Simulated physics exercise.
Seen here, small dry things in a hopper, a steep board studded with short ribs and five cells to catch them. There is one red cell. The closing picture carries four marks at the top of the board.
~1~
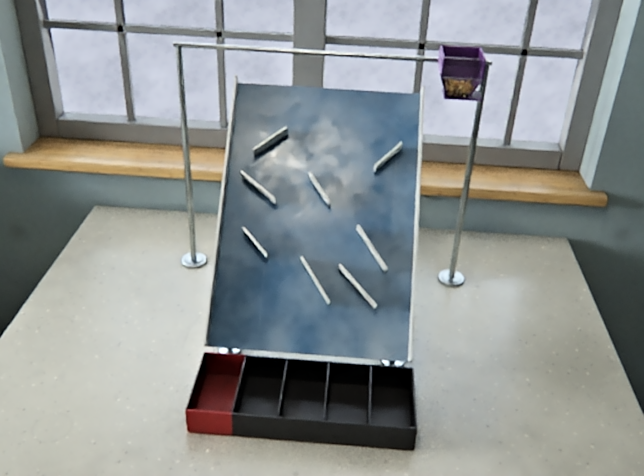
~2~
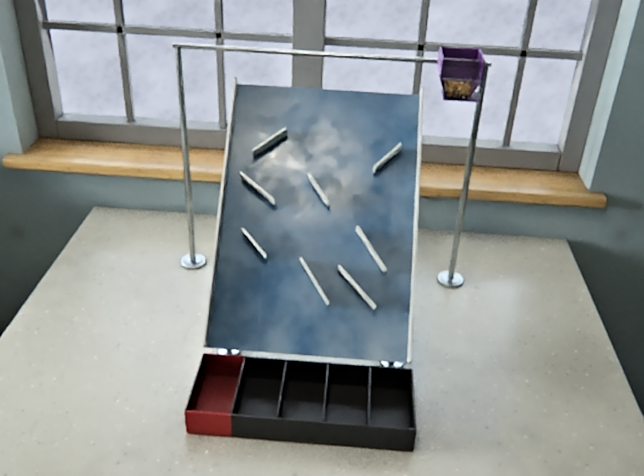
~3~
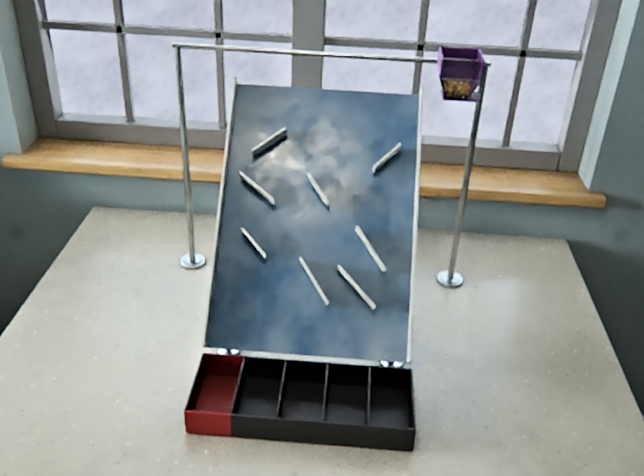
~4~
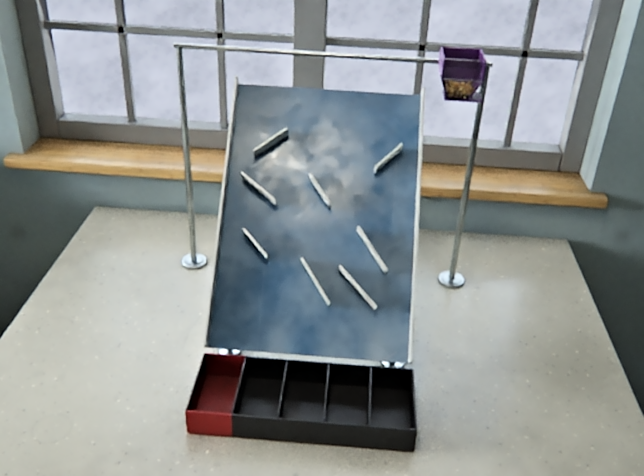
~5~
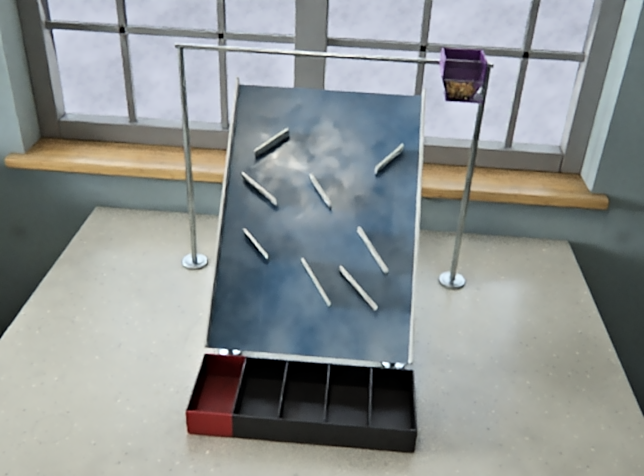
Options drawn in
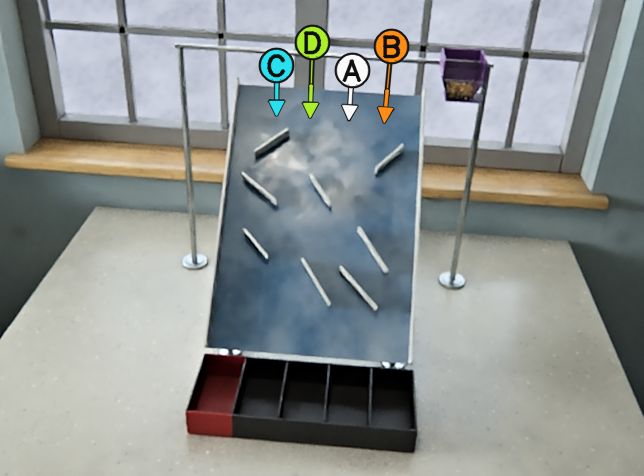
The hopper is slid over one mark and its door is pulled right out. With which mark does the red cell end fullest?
Take C.
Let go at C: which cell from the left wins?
The first.
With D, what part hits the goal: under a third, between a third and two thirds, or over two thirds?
Mark D gives under a third.
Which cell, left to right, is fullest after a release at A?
The fifth from the left.
On the marked copy, mark A meets the board at (349, 114); mark B meets the board at (384, 117); mark C meets the board at (276, 110); mark D meets the board at (310, 112).
With A, none in the red cell, all in other cells.
With B, none in the red cell, all in other cells.
With C, most in the red cell, a small part in other cells.
With D, a stray few in the red cell, nearly all in other cells, a stray few outside the box.
